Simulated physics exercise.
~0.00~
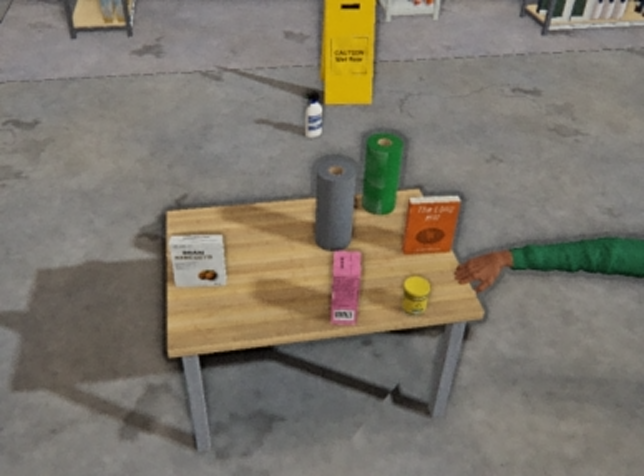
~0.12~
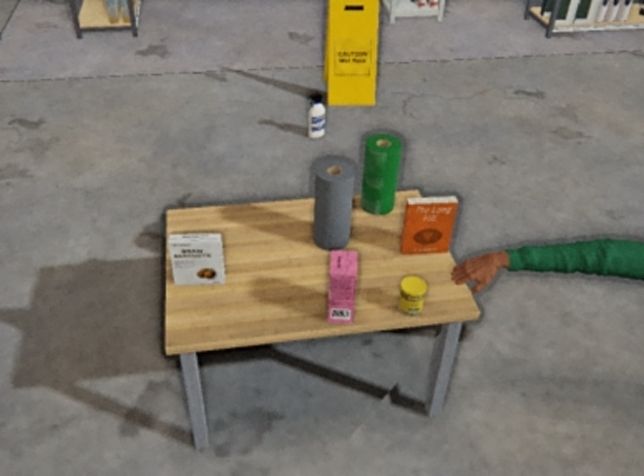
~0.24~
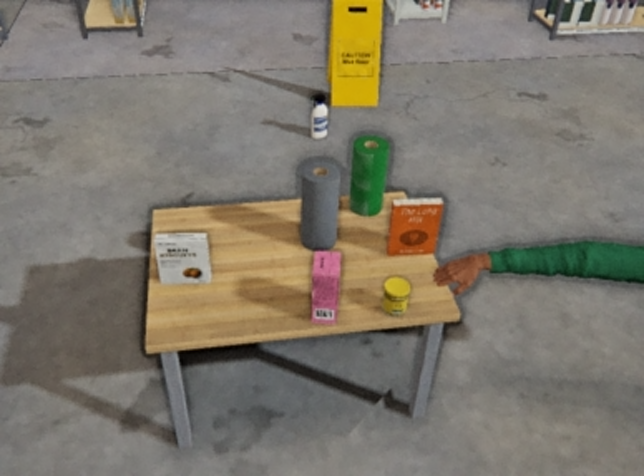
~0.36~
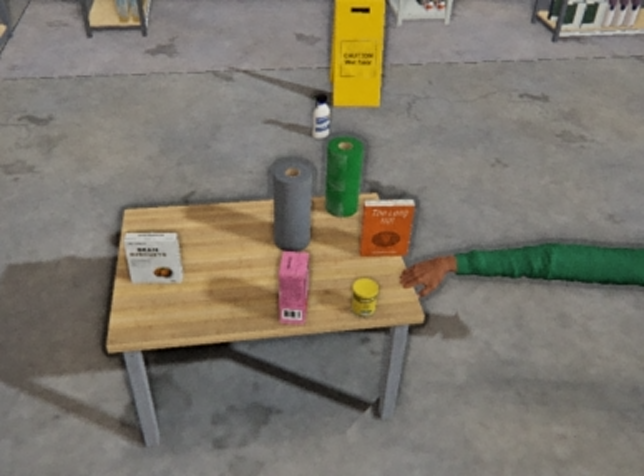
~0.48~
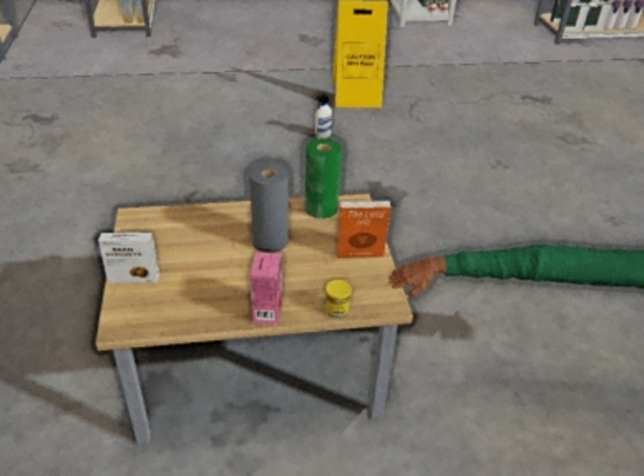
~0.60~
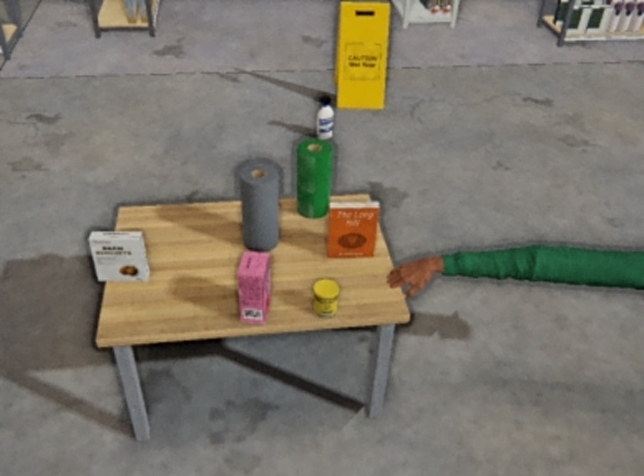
In a room with a concrete floor, a hand in a green sleeve pushed a wooden table a short way to the left, and the two rolls, book, carton, tin and white packet rode along, all still standing when it stopped.
